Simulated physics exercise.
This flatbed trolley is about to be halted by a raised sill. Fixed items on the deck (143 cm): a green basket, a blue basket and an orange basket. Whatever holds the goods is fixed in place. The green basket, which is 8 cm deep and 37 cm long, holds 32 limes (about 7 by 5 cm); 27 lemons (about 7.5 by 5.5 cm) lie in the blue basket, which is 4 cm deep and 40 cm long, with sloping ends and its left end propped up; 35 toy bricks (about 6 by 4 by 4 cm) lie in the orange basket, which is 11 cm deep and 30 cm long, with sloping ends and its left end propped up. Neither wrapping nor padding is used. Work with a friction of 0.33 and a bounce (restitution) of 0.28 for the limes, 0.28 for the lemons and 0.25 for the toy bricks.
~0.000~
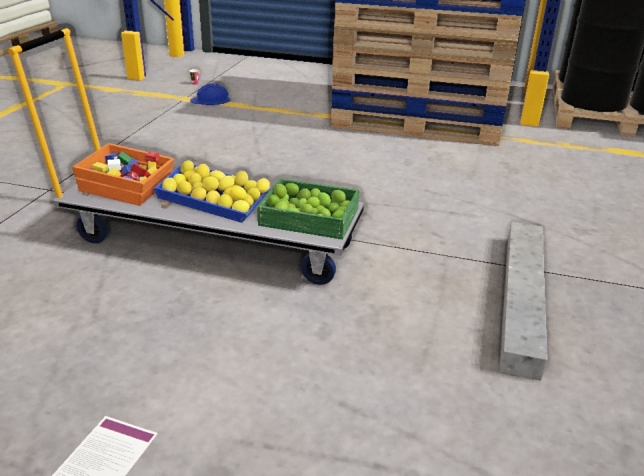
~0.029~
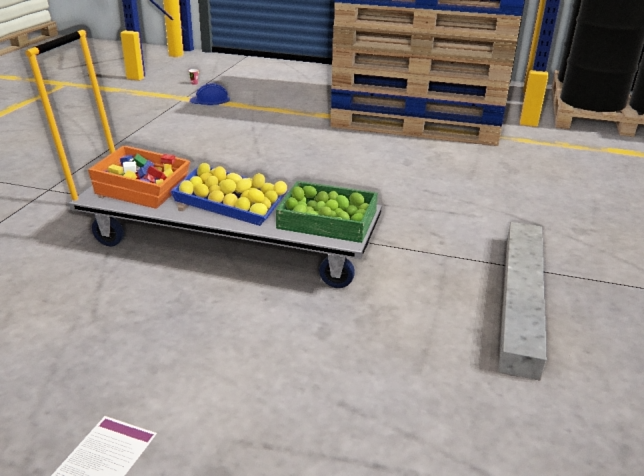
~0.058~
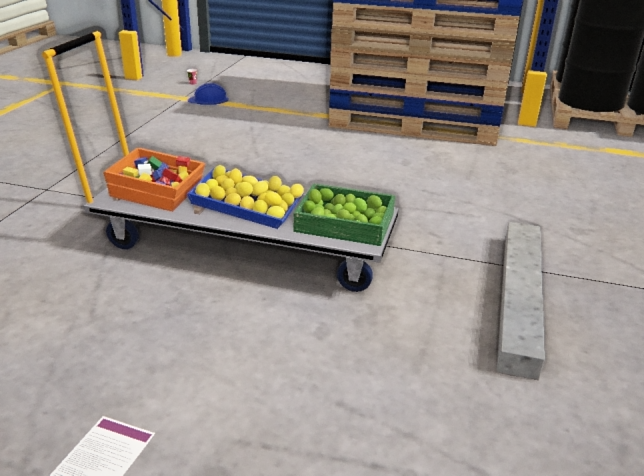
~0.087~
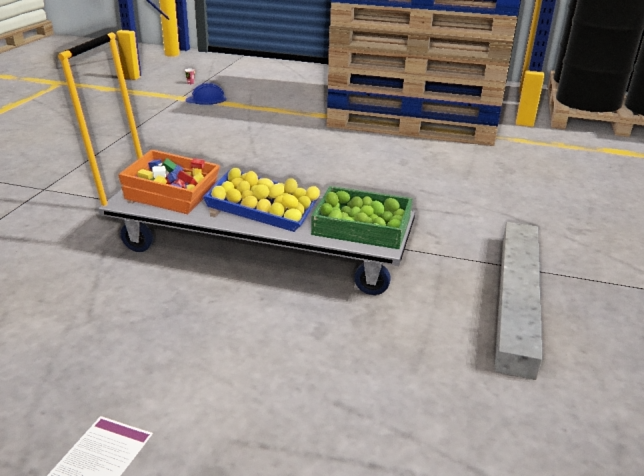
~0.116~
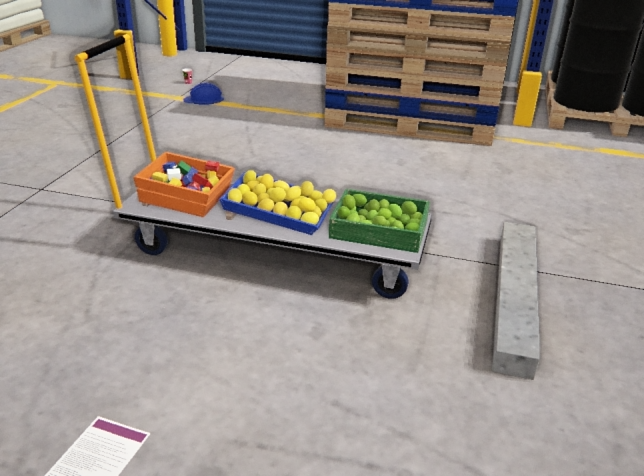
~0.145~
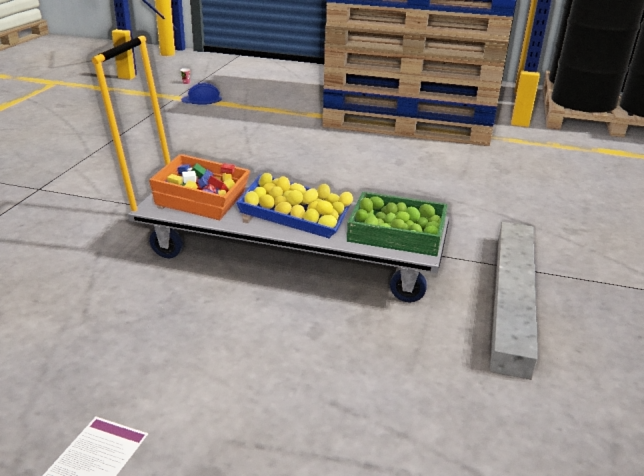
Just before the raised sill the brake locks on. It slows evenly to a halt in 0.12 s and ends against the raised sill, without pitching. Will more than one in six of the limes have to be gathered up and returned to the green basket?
No.
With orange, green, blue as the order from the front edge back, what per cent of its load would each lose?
In that arrangement the green basket sheds 10 per cent of its load, the blue basket 40 per cent, and the orange basket 10 per cent.
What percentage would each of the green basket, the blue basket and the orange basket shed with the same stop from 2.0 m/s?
Green basket 0 %, blue basket 20 %, orange basket 0 %.
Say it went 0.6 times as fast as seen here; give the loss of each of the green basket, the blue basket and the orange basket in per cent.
Then the green basket sheds 0 per cent, the blue basket 10 per cent, and the orange basket 0 per cent.
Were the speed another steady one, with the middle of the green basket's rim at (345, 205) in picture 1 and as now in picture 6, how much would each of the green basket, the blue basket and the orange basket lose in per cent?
In that case you'd see green basket at 0, blue basket at 20 and orange basket at 0 percent.
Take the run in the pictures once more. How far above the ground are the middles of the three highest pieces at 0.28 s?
I'd guess about 40 cm.
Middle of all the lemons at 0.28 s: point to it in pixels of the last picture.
Centre: About (378, 212) px.
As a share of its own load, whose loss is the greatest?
That would be the blue basket.
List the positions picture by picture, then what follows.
In the first picture (we follow the rim corner now nearest the camera; the camera pans a little), green basket at (341, 219); blue basket at (246, 214); 75 cm still to roll; nothing out yet.
Green basket at (361, 222); blue basket at (265, 217); 66 cm still to roll, in the second picture.
Green basket at (380, 225); blue basket at (282, 220); 57 cm still to roll, in the third picture.
Green basket at (399, 229); blue basket at (299, 223); 48 cm still to roll, in the fourth picture.
Green basket at (418, 232); blue basket at (317, 226); 39 cm still to roll, in the fifth picture.
Green basket at (437, 235); blue basket at (335, 229); 30 cm still to roll; nothing out yet, in the sixth picture.
After 0.18 s, it begins to slow.
After 0.28 s, 0 of 32 out of the green basket, 1 of 27 out of the blue basket and 0 of 35 out of the orange basket.
After 0.40 s, 1 of 32 out of the green basket, 5 of 27 out of the blue basket and 2 of 35 out of the orange basket.
After 0.63 s, 1 of 32 out of the green basket, 8 of 27 out of the blue basket and 4 of 35 out of the orange basket.
Outcome (at 1.13 s), 1 of 32 out of the green basket, 9 of 27 out of the blue basket and 4 of 35 out of the orange basket. Asked share, 1 of 32, 3 per cent.
